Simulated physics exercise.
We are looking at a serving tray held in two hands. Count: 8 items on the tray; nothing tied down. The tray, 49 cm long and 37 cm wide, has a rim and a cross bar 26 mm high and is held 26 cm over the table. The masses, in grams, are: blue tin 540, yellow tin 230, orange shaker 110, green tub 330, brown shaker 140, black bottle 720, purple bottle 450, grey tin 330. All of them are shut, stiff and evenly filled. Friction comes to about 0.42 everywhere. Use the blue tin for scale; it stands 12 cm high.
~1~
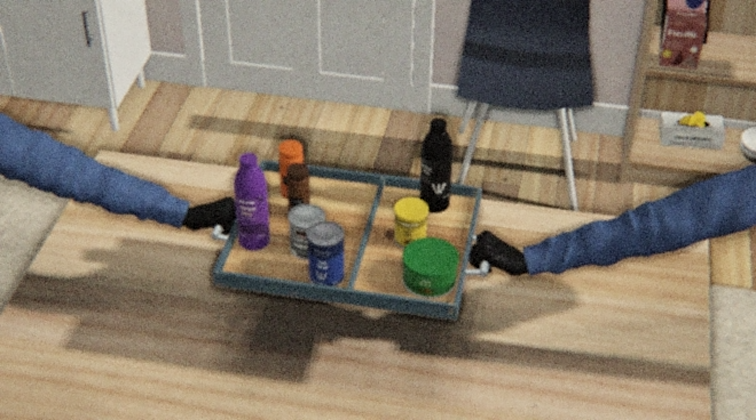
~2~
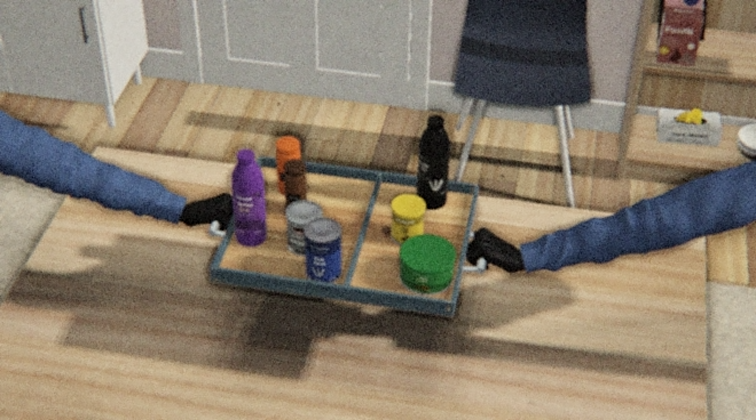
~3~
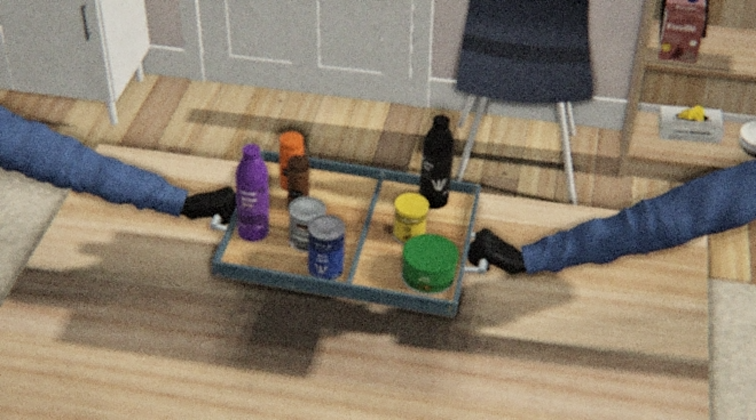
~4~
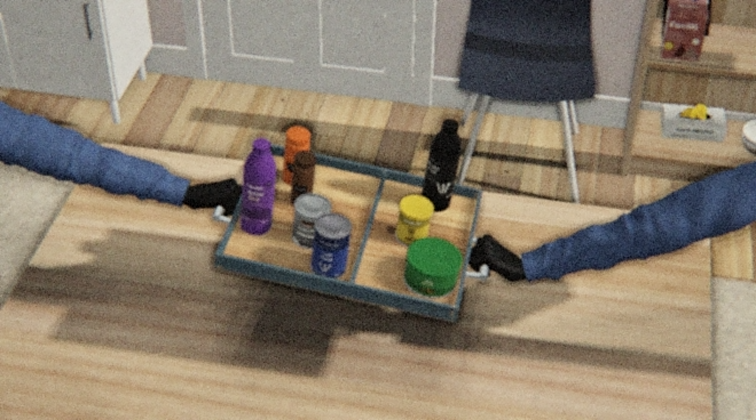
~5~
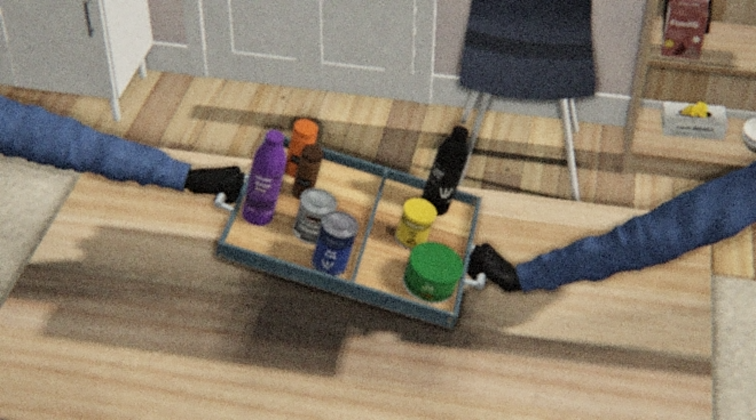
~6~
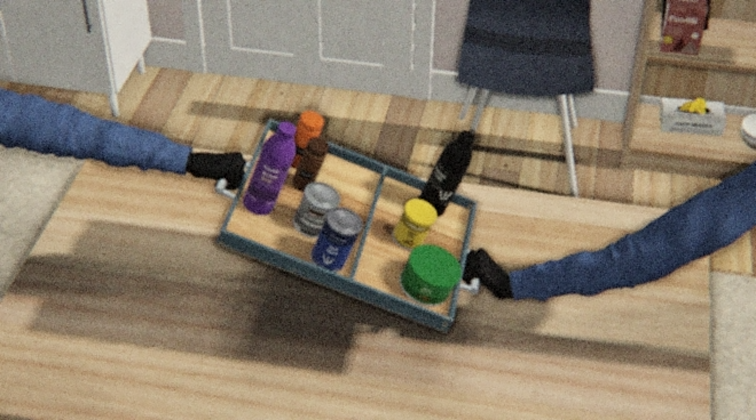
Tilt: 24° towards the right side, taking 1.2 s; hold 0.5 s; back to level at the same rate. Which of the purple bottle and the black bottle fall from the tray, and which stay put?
The purple bottle does not get away from the tray; the black bottle gets away from the tray.
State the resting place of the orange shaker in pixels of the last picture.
It settles somewhere near (347, 177).
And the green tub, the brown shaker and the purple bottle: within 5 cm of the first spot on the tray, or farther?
Note: Green tub is left in place. Brown shaker departs its position. Purple bottle departs its position.
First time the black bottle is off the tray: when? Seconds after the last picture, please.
That first happens close to 0.5 seconds.
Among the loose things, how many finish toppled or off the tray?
All told, 4.
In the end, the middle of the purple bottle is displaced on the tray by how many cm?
12 cm.
Then, 0.50 s after the last picture, tray at 24°, right edge down; black bottle now off the tray; purple bottle tipped 46° from how it sat near (325, 189); brown shaker on its side.
Then, 0.90 s after the last picture, tray at 24°, right edge down; purple bottle tipped 48° from how it sat near (327, 197); orange shaker on its side; brown shaker on its side.
At rest, off the tray, black bottle; tipped over on the tray, orange shaker, brown shaker and purple bottle; not toppled but over 5 cm from the start, yellow tin and grey tin; the other 2 in place, give or take 5 cm. In the last view, purple bottle near (305, 204), black bottle near (573, 285).
